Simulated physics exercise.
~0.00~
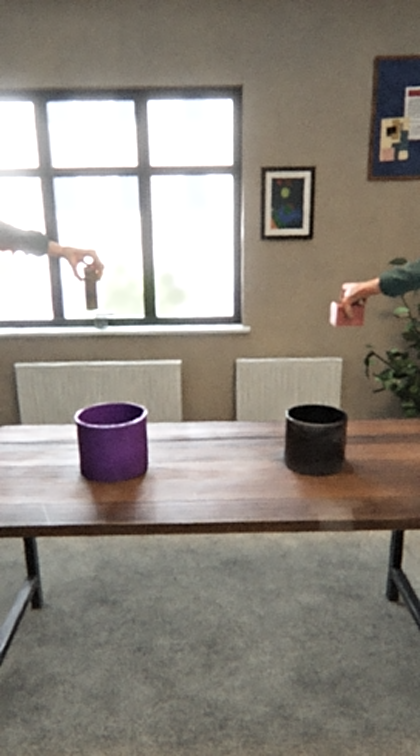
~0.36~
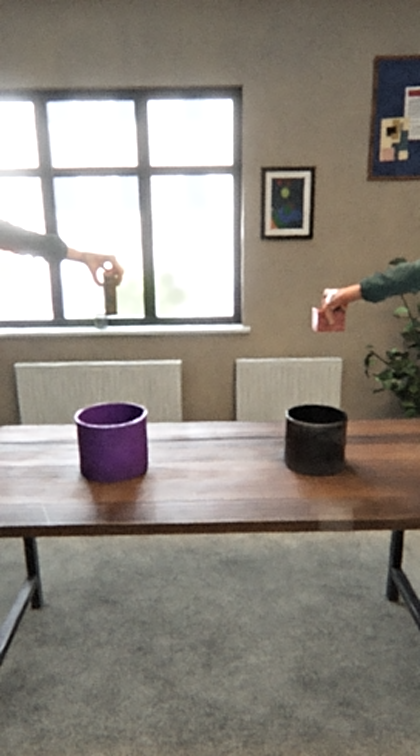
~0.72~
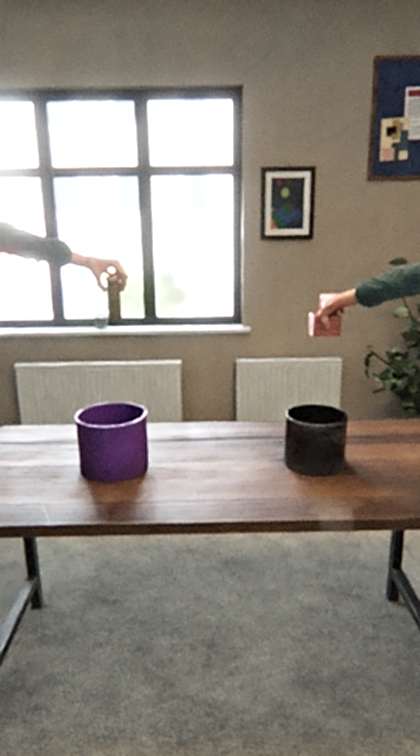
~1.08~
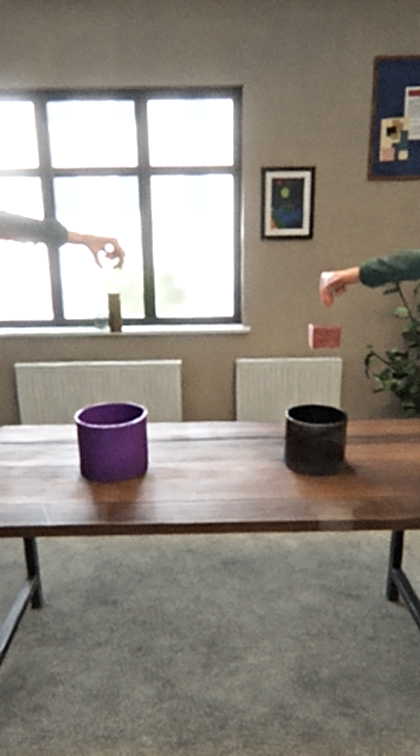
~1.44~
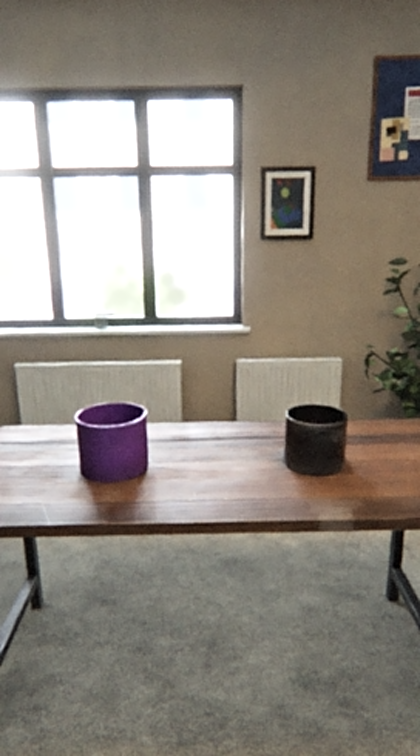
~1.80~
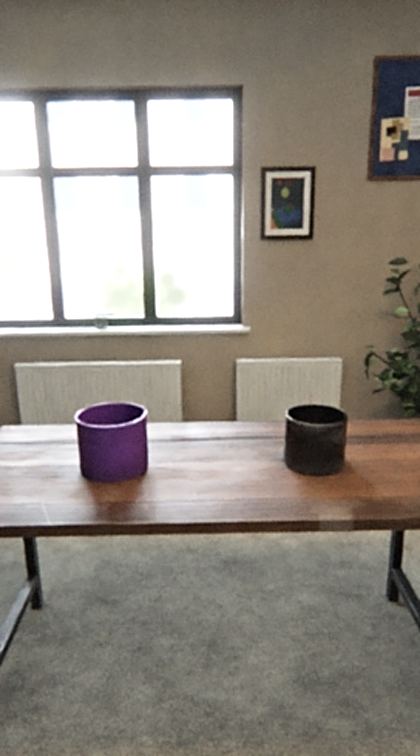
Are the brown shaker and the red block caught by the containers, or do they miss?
Both are caught. The brown shaker drops into the purple pot and the red block into the black bucket.
Two hands let go of a brown shaker and a red block, which drop into containers.
